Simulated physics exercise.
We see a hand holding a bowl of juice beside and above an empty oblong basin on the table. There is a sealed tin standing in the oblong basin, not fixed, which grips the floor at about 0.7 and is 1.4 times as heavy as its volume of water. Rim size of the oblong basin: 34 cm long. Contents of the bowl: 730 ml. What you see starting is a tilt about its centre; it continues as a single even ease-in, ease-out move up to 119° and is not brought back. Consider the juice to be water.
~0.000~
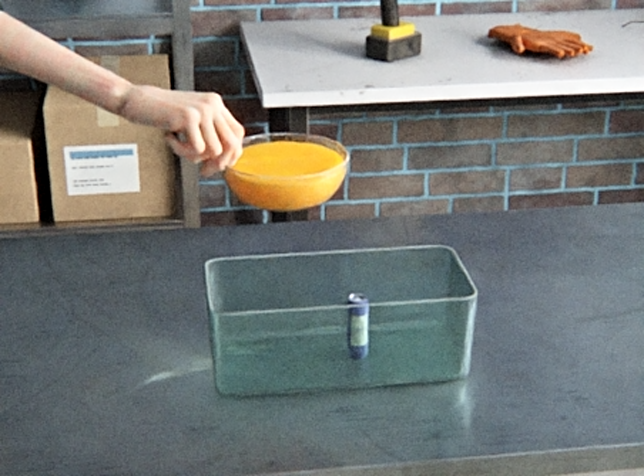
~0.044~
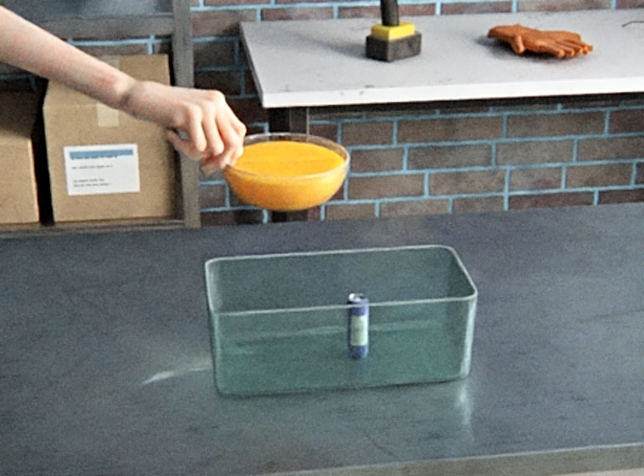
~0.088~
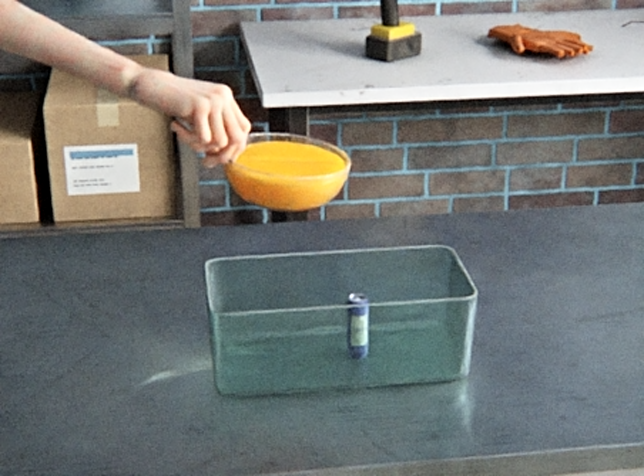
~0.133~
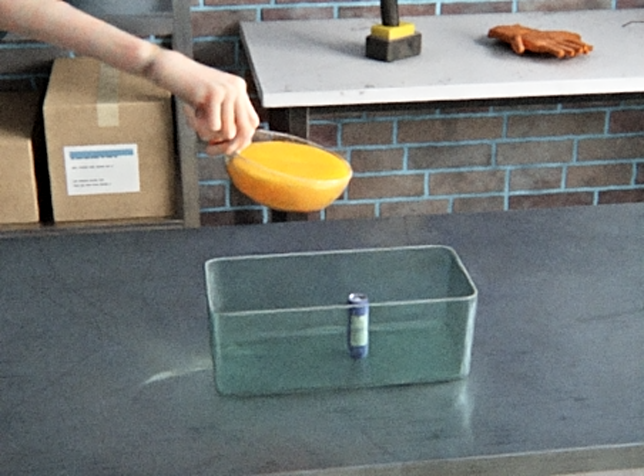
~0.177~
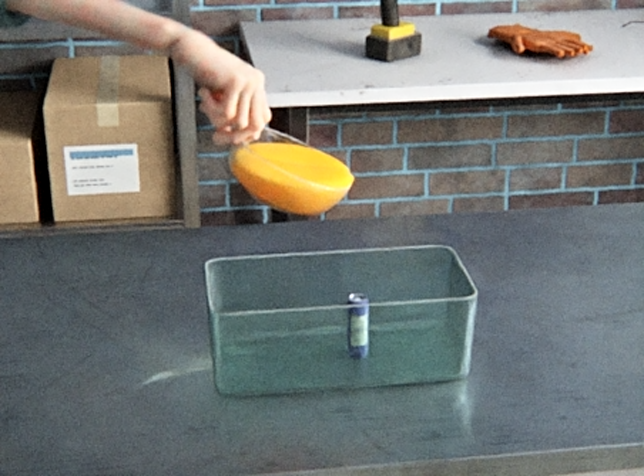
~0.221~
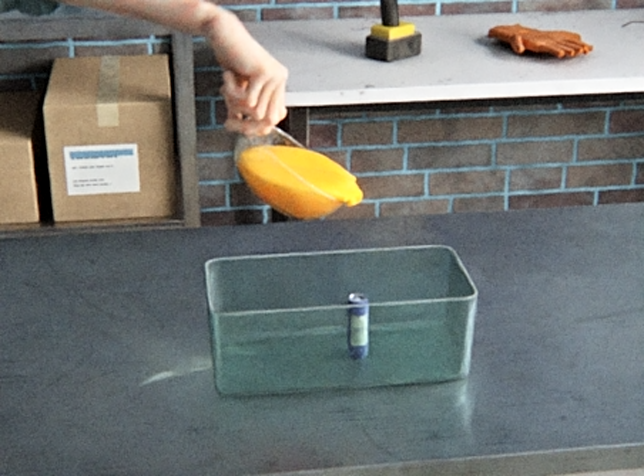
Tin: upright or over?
Bet it holds up.
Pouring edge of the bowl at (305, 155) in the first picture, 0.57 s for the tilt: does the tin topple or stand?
After that, the tin overturns.
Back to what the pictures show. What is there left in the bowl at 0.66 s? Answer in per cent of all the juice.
0 %.
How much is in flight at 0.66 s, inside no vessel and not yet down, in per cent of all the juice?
In-air share: About 14 %.
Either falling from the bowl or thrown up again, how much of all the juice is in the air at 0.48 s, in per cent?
About 22 per cent.
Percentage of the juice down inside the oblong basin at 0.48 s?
Near 78 in a hundred.
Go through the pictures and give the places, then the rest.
Tilt 0°; pouring edge (346, 153); surface from (222, 164) to (344, 157); the oblong basin's rim runs from (208, 287) to (464, 271); the tin's top is at (358, 300), in the first frame.
Tilt 2°; pouring edge (347, 155); surface from (222, 163) to (344, 158), in the second frame.
Tilt 7°; pouring edge (348, 160); surface from (225, 160) to (345, 161), in the third frame.
Tilt 15°; pouring edge (349, 169); surface from (228, 156) to (347, 165), in the fourth frame.
Tilt 26°; pouring edge (349, 181); surface from (232, 156) to (341, 171); 4 per cent is over the edge, in the fifth frame.
Tilt 39°; pouring edge (345, 194); surface from (237, 157) to (327, 172); 13 per cent is over the edge, in the sixth frame.
By 0.48 s the tilt is 111° and 1 per cent is still to pour; the tin stands where it began.
By 0.66 s the tilt is 119° and 0 per cent is still to pour; the tin stands where it began.
By 0.86 s the tilt is 119° and 0 per cent is still to pour; the tin stands where it began.
By 1.07 s the tilt is 119° and 0 per cent is still to pour; the tin stands where it began.
At rest the tin stands where it began.
